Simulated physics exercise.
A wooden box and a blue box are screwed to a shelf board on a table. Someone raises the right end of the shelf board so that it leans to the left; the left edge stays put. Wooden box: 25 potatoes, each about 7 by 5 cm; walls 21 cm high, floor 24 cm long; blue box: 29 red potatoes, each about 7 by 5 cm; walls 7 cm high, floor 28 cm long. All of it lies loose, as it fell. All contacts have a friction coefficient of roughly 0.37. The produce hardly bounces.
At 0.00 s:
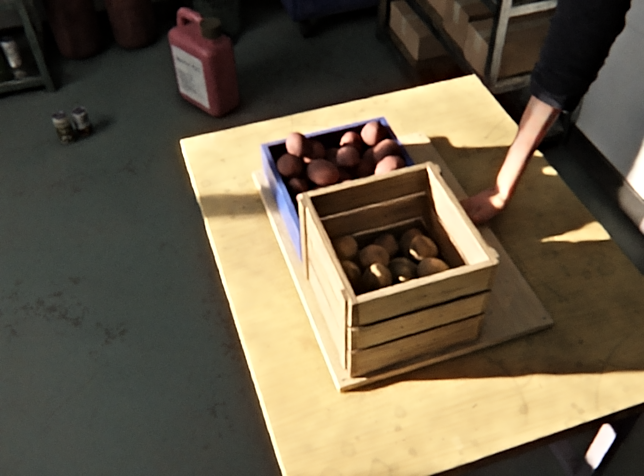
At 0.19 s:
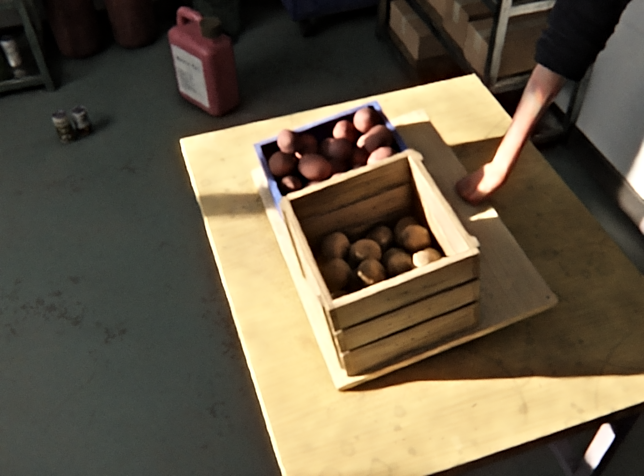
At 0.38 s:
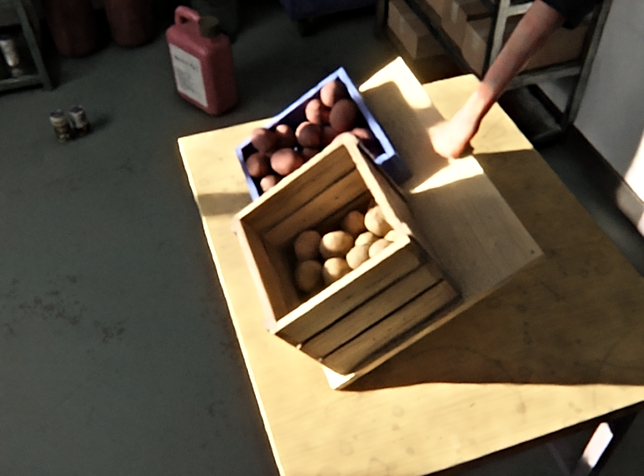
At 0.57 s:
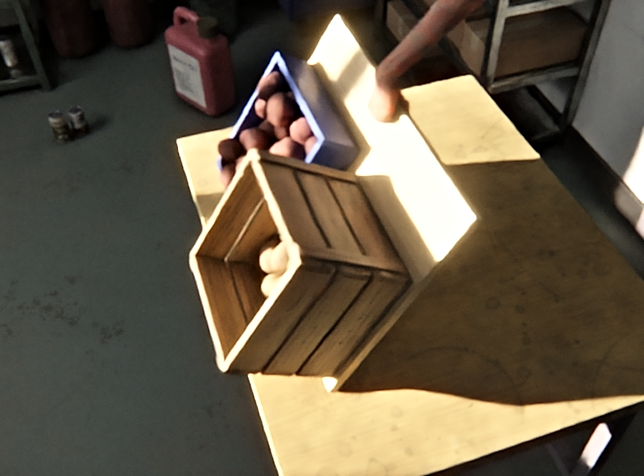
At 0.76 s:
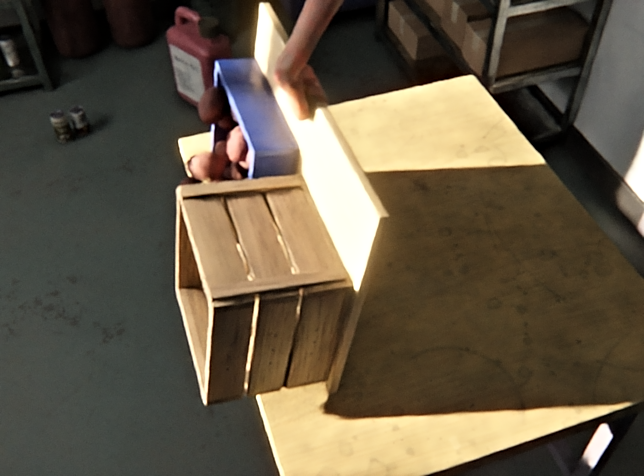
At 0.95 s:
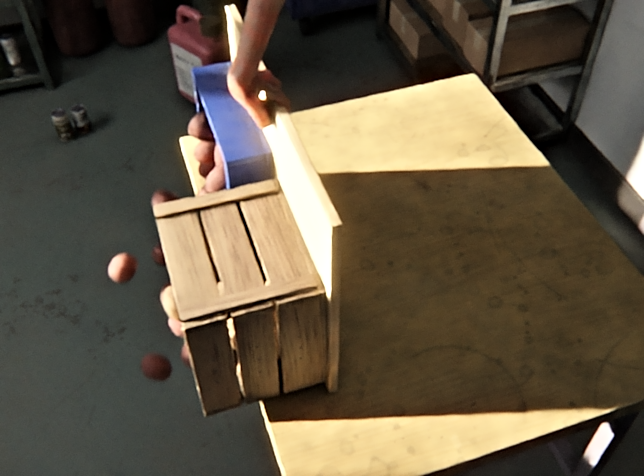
A bare-armed hand lifts the right side of a board on a pale table, tilting it leftward until it stands almost upright, with a wooden crate and a blue box attached. Seen from above in a dim, grey-floored storeroom, the crate holds brown potatoes and the blue box behind it reddish ones, near a red jug. Both containers turn onto their sides and several potatoes tumble out leftward, while the view stays still.
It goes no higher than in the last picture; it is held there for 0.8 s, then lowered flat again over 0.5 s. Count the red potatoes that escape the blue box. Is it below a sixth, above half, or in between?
It sheds upwards of half of them.
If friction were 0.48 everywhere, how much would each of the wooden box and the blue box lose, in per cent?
In that case wooden box 20, blue box 70 per cent.
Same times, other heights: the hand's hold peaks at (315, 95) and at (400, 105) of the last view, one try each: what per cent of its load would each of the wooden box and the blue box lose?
Wooden box 0 then 0, blue box 60 then 20 per cent.
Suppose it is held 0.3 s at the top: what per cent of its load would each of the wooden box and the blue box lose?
Then wooden box 30, blue box 70 per cent.
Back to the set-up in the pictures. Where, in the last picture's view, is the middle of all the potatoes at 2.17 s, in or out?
Around (345, 309).
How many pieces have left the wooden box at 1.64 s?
Out by then, roughly: Wooden box 8.
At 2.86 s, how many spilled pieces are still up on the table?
Some 1 pieces.
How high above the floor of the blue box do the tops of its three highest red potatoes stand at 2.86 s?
Some 7 cm.
After 1.25 s, tilt 89°; wooden box 20 in, 5 out and blue box 9 in, 20 out.
After 1.64 s, tilt 89°; wooden box 17 in, 8 out and blue box 8 in, 21 out.
After 2.17 s, tilt 6°; wooden box 15 in, 10 out and blue box 8 in, 21 out.
When it is over (at 2.86 s), wooden box 15 in, 10 out and blue box 8 in, 21 out. Asked share, 21 of 29, 72 per cent.
